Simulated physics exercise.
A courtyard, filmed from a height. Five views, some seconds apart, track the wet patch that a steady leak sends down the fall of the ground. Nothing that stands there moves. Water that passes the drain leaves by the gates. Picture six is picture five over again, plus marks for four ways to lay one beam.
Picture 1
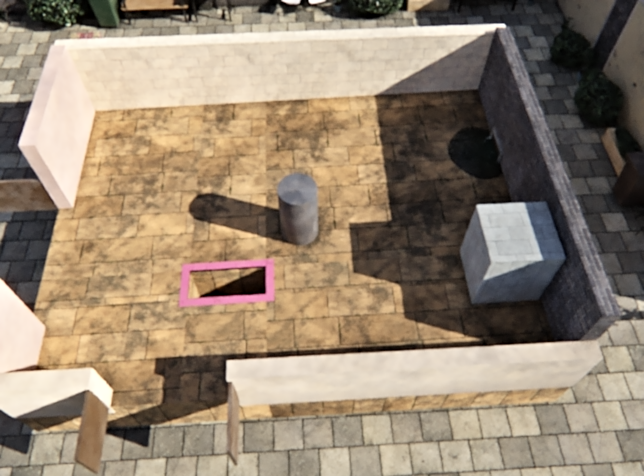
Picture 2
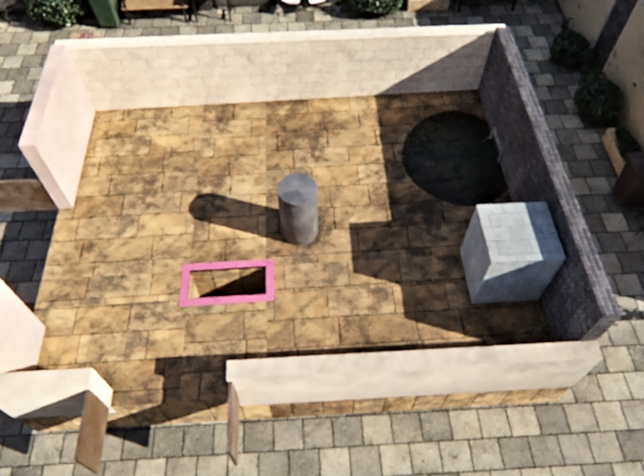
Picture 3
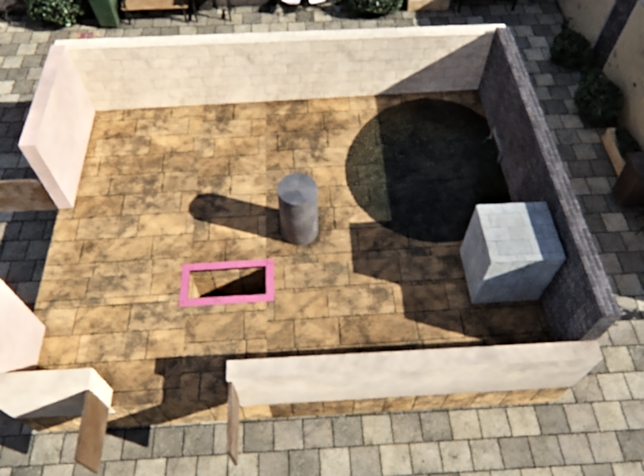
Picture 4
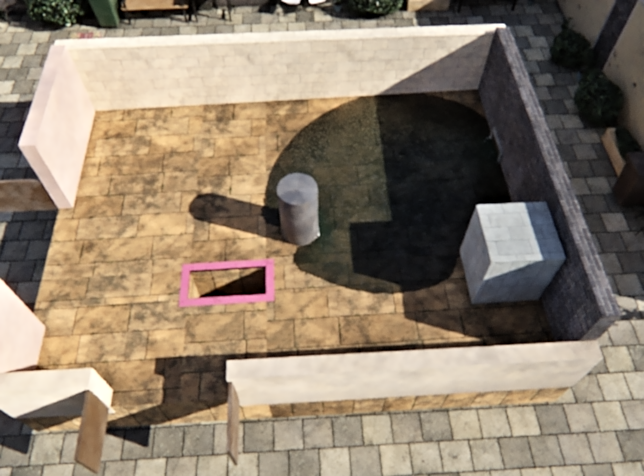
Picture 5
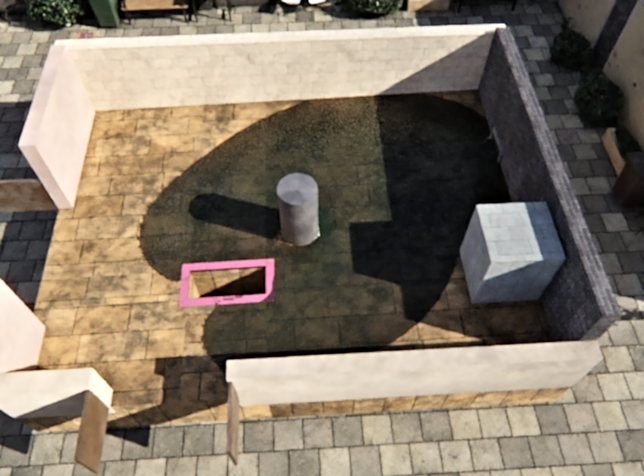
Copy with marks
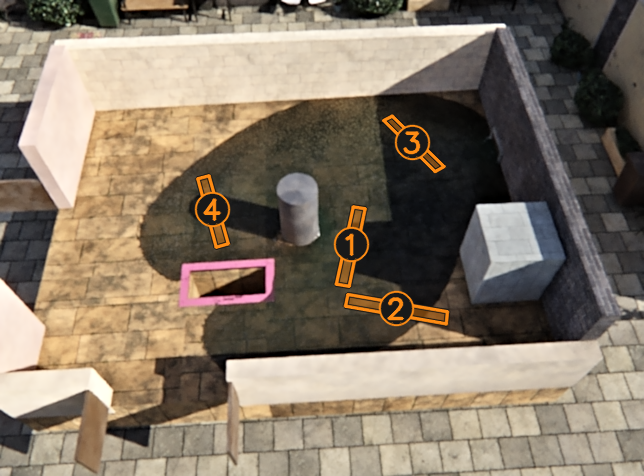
Dark water spread from the right wall across the tan paved yard, passing beside the white block and around the gray post, then reached the pink-edged drain and began going in.
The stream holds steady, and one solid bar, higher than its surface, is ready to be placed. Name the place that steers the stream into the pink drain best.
Take 4.
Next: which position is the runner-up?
That is position 2.
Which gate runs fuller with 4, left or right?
The left one.
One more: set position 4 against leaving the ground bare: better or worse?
Position 4 is better.
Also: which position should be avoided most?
Position 1.
On the marked copy, 1 from (342, 285) to (359, 207); 2 from (346, 300) to (446, 317); 3 from (387, 118) to (439, 169); 4 from (203, 177) to (222, 245).
For position 1, about 11 % of the stream runs into the pink drain, about 89 % out by the gates.
For position 2, about 27 % of the stream runs into the pink drain, about 73 % out by the gates.
For position 3, about 17 % of the stream runs into the pink drain, about 83 % out by the gates.
For position 4, about 41 % of the stream runs into the pink drain, about 59 % out by the gates.
